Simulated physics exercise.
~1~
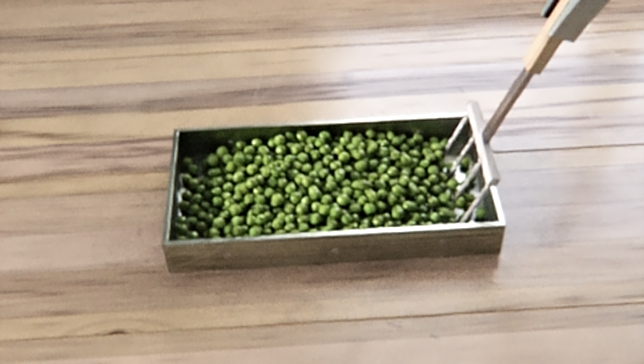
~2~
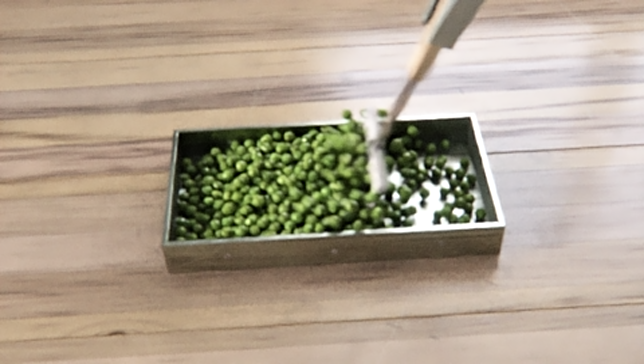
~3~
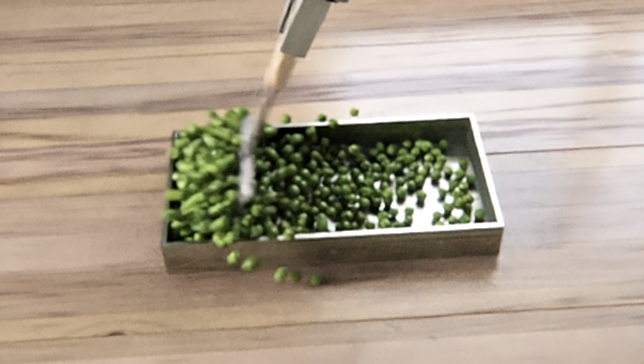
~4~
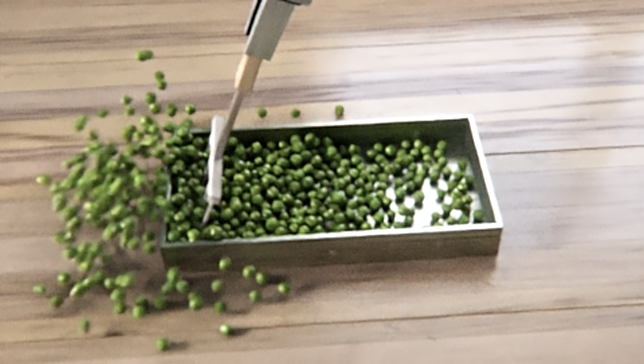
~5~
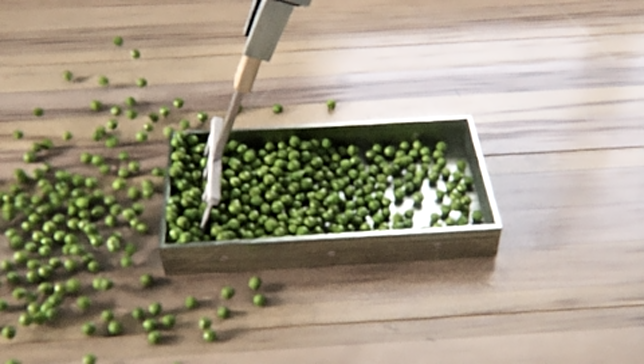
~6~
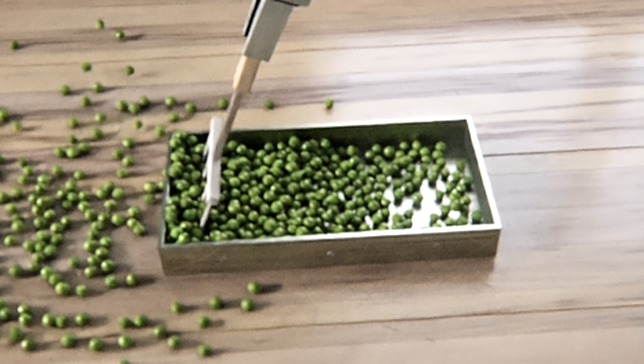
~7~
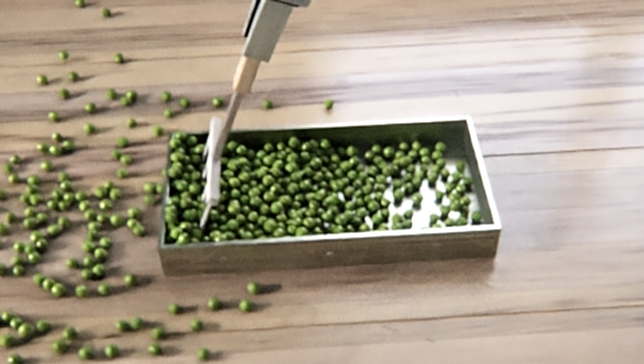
An arm sweeps a comb left through green beads, spilling many onto the table.
